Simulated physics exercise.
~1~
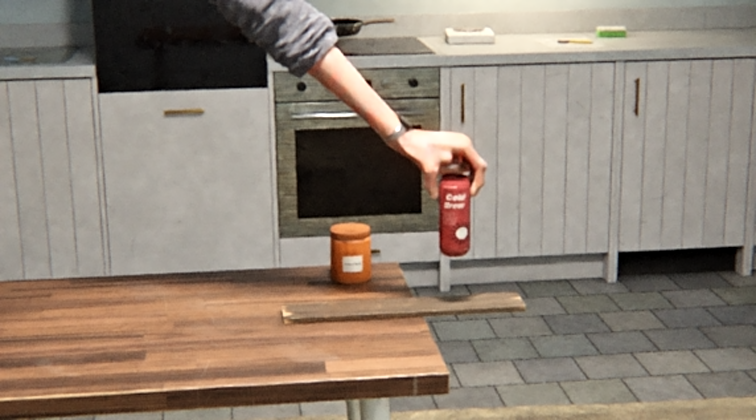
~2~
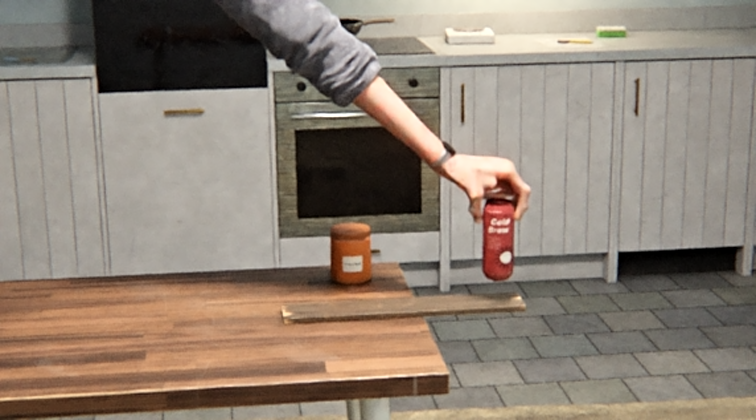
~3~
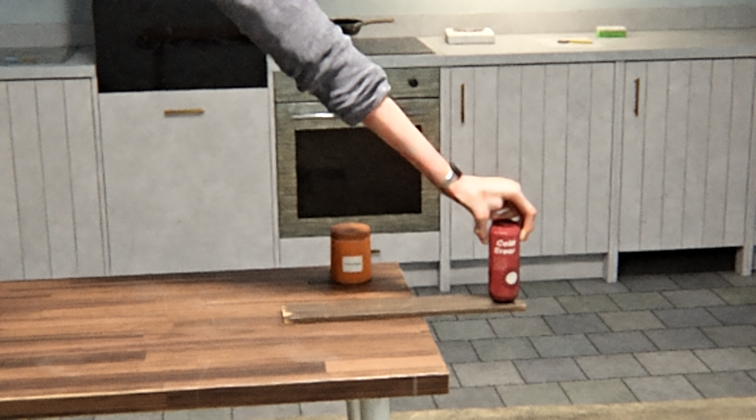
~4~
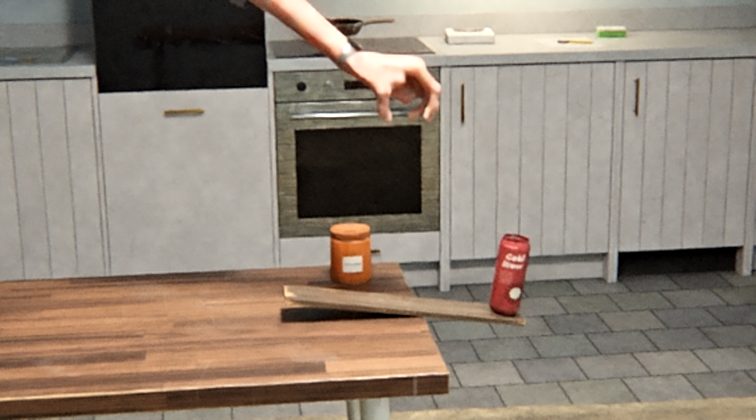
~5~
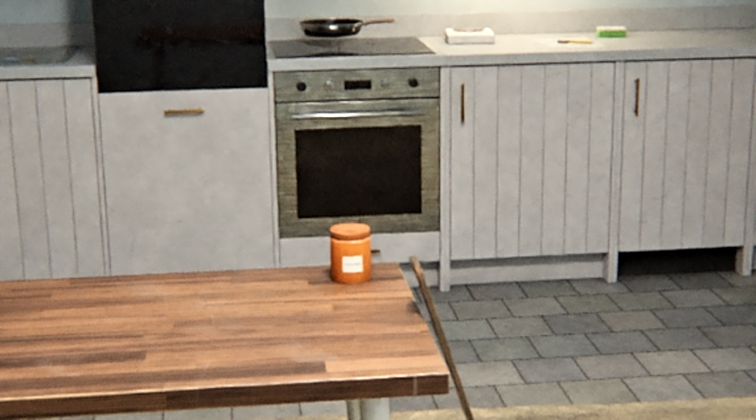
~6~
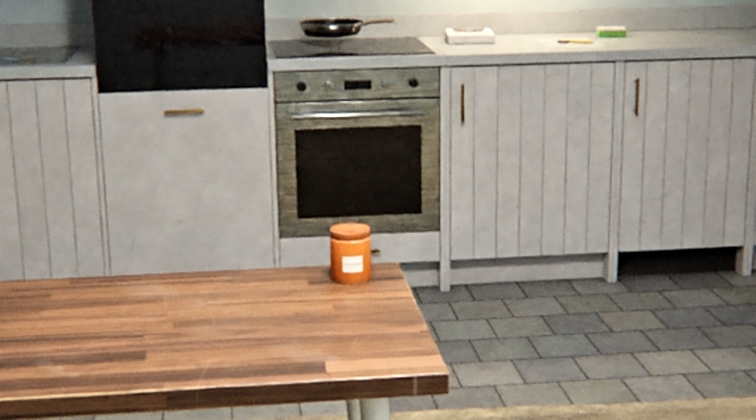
Red can set by a hand on the overhanging end of a board, tipping it off the table as an orange jar stays.
